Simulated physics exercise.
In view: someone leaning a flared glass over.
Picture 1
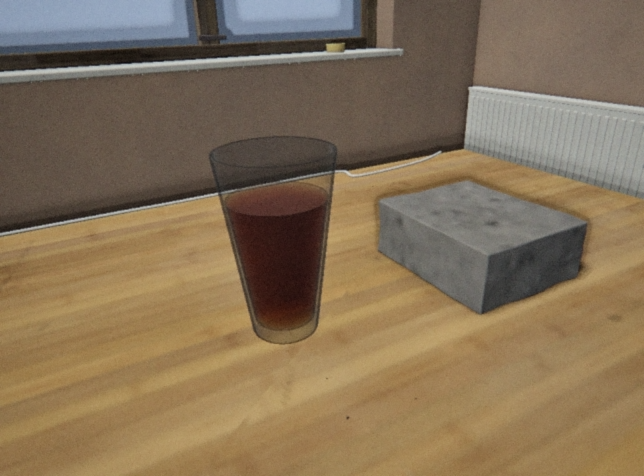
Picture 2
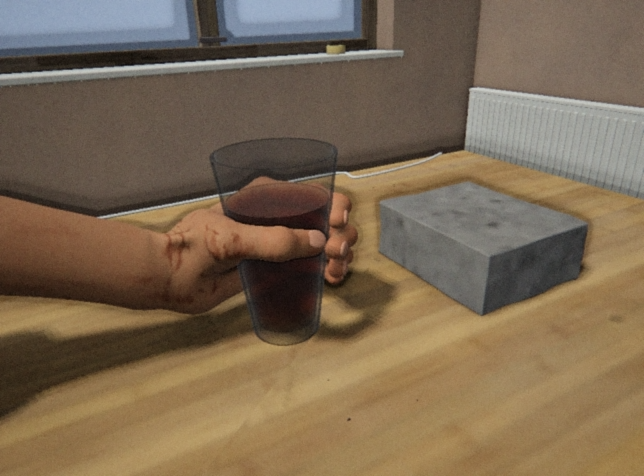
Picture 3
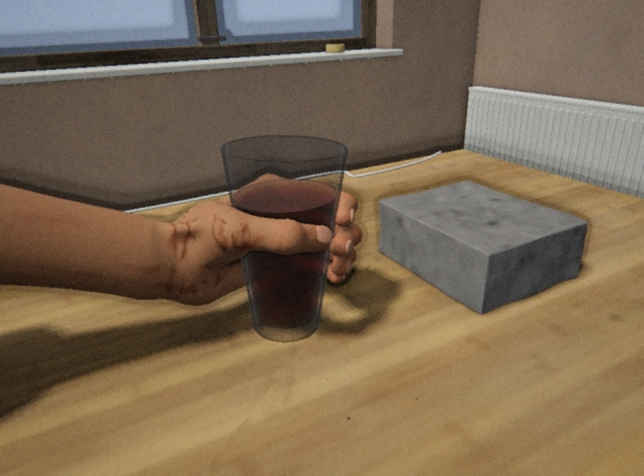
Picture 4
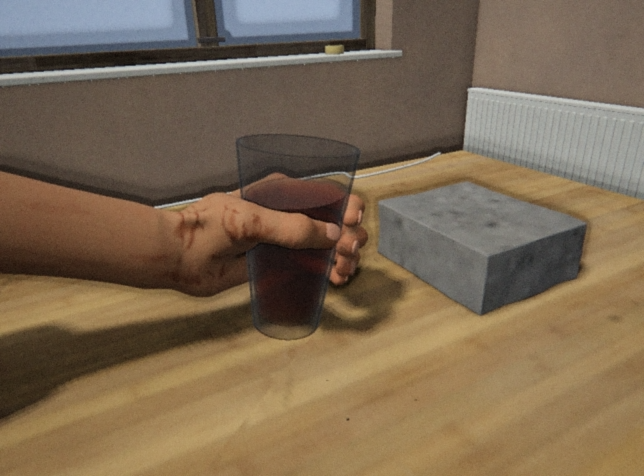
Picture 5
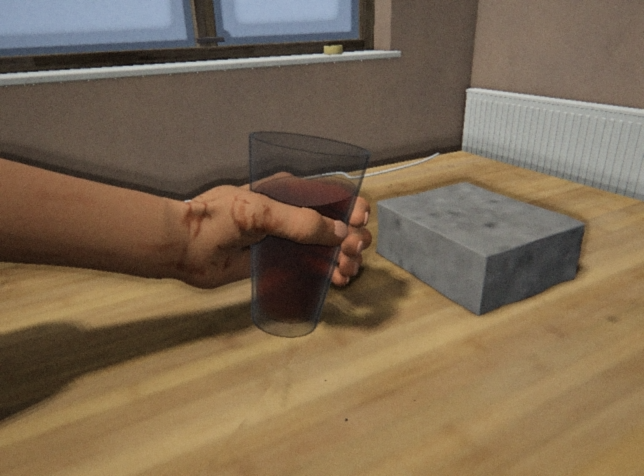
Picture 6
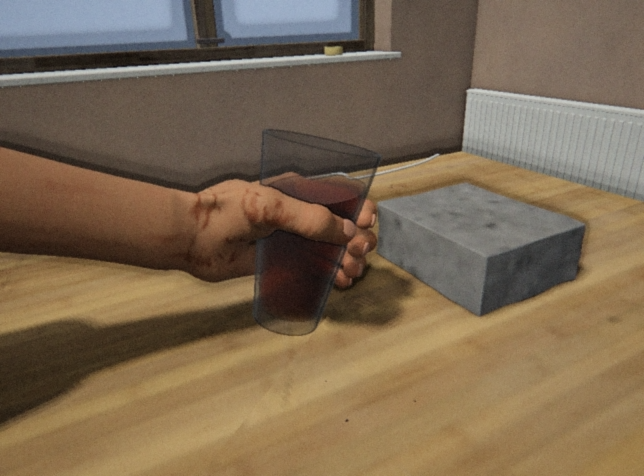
The clip opens on a flared glass of dark red liquid standing upright on a wooden surface, left of a grey block. A hand reaches in from the left and grips the glass, then gradually leans it over to the right, its rim moving towards the block.
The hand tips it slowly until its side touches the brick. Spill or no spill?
The flared glass spills.
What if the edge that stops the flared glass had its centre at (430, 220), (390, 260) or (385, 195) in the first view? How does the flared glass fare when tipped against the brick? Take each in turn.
In that order: Wets the top, runs over, loses none.
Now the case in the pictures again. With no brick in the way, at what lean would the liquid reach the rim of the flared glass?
Near 45 degrees.
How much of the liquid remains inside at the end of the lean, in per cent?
I make it 75 per cent.
Next, the flared glass leans by about 35°; its rim is dry.
After that, the flared glass leans by about 50°; it has slopped over; nearly all of the iced tea is inside.
Finally, the flared glass leans by about 55°, against the brick; it has slopped over; about three quarters of the iced tea is inside.
